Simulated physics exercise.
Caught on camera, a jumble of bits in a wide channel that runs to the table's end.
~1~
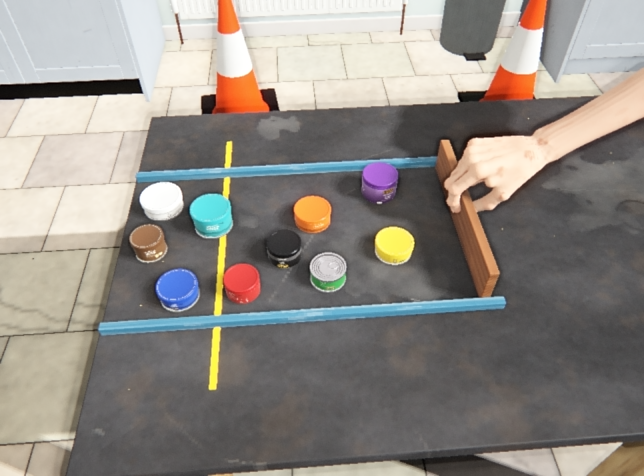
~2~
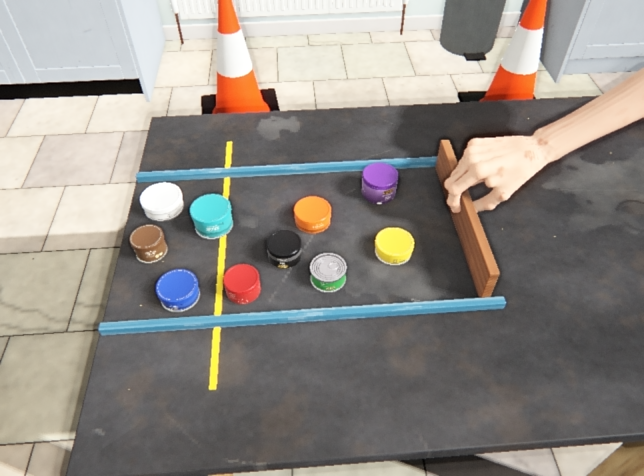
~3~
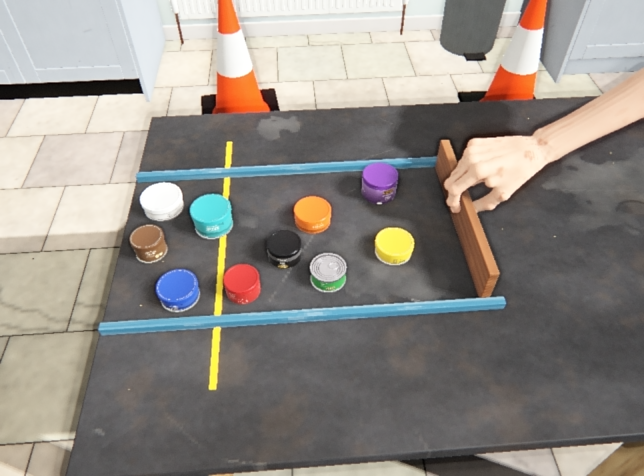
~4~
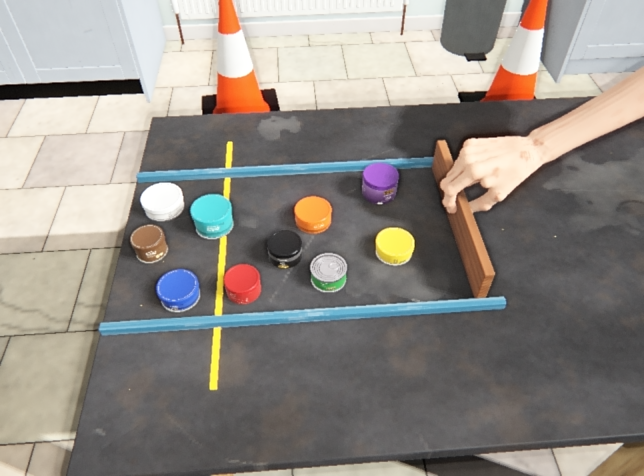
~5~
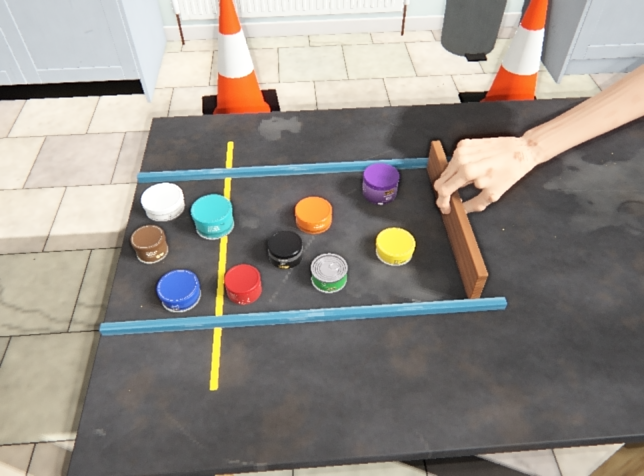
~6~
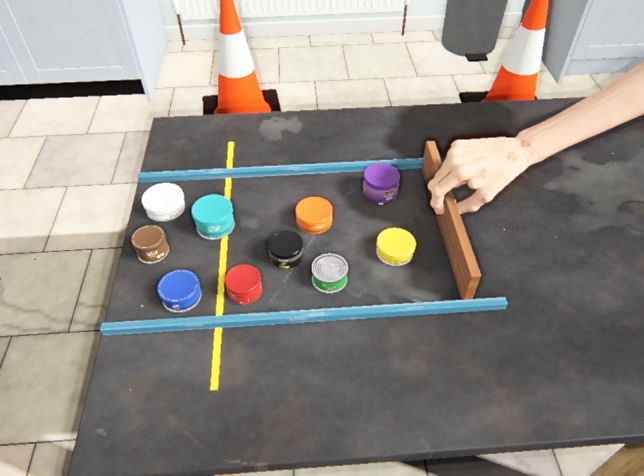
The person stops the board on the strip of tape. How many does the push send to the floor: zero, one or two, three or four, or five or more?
Here the number that fall off is zero.
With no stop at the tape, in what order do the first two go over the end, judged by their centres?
Earliest first: The blue tin, the brown tin.
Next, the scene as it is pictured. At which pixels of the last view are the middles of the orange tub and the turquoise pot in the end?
About (207, 223), and the other about (168, 222).
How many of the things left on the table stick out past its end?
Overhanging: 0.
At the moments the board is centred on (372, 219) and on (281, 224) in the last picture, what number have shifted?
2 and 6.
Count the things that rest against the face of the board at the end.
In contact: 4.
Early on, none off yet; brown tin at rest near (151, 244); white tin at rest near (164, 203); blue tin at rest near (180, 291).
A while later, none off yet; brown tin at rest near (151, 244); white tin at rest near (164, 203); blue tin moving near (174, 292).
Finally, the number that fall off is zero.
